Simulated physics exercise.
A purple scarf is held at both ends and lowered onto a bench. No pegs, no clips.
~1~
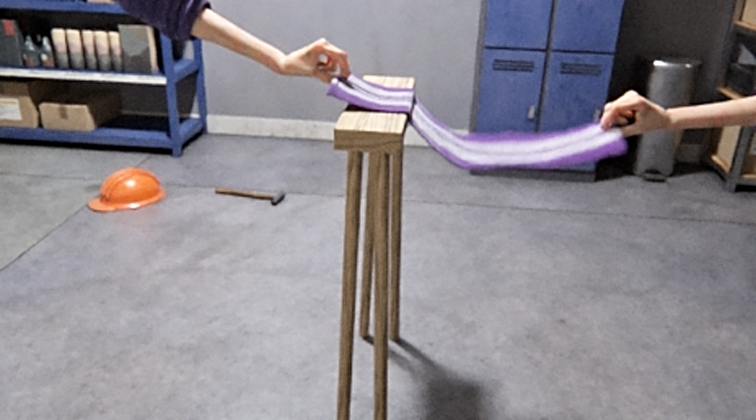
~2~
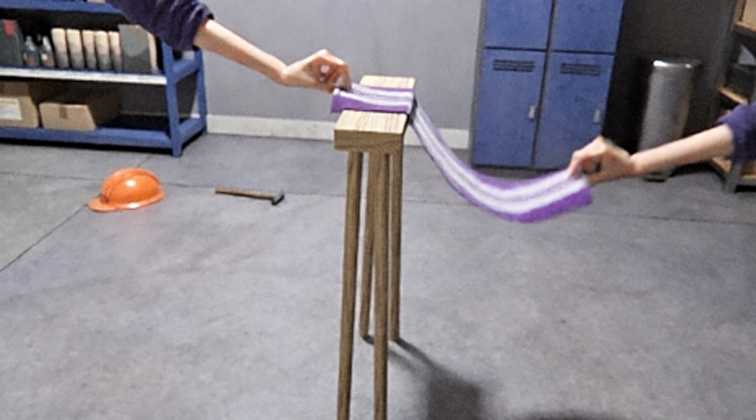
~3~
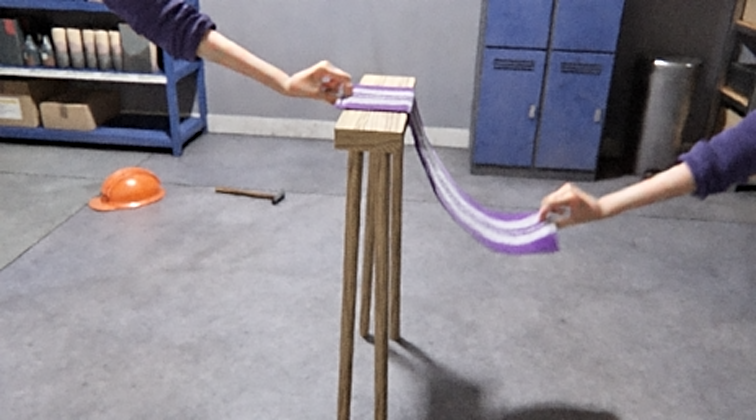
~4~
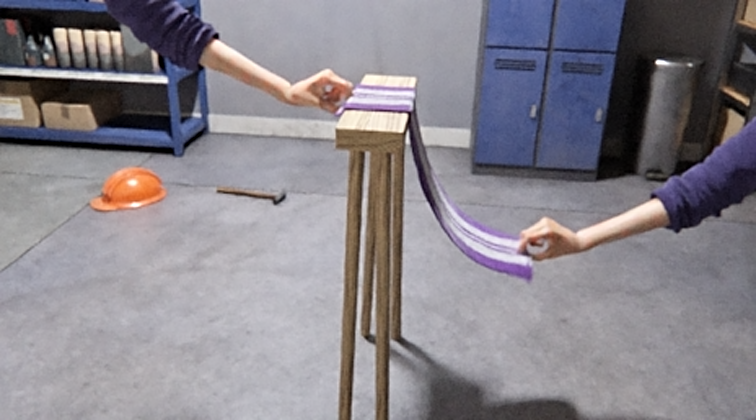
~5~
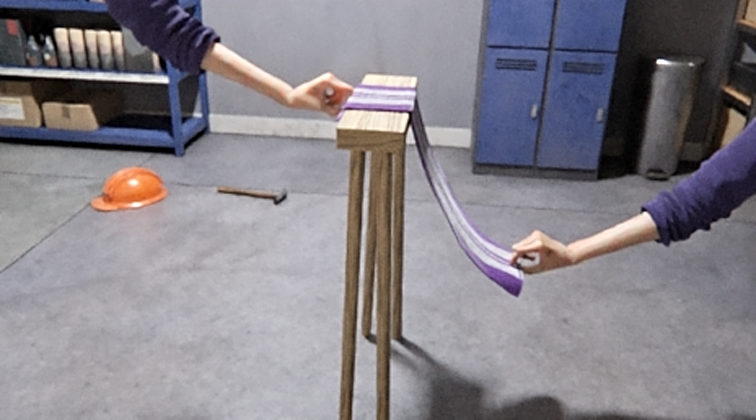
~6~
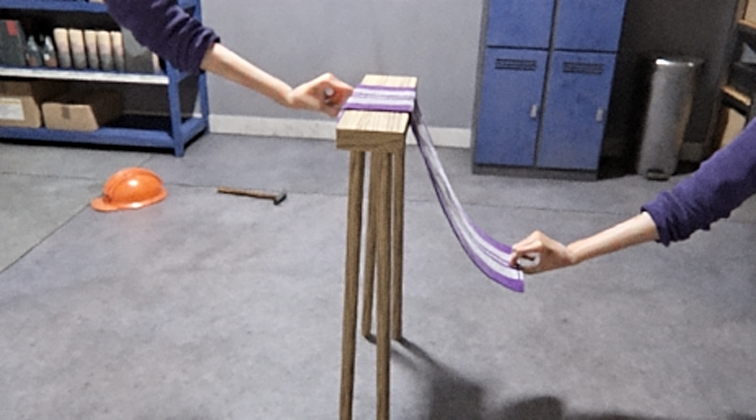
A purple scarf with pale stripes, held at both ends by two hands, was lowered across a narrow wooden bench, and the right hand carried its longer side down and inward, then barely moved.
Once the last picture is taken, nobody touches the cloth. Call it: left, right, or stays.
Right.
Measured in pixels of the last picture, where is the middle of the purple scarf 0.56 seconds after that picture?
Its middle lands around (417, 339) in the last view.
Then, 0.30 s after the last picture, scarf sliding right.
Then, 0.56 s after the last picture, scarf clear of the top and falling near (418, 339).
Then, 0.82 s after the last picture, scarf in a heap on the floor near (416, 382).
At rest, scarf in a heap on the floor near (417, 383). The purple scarf is pulled rightwards.
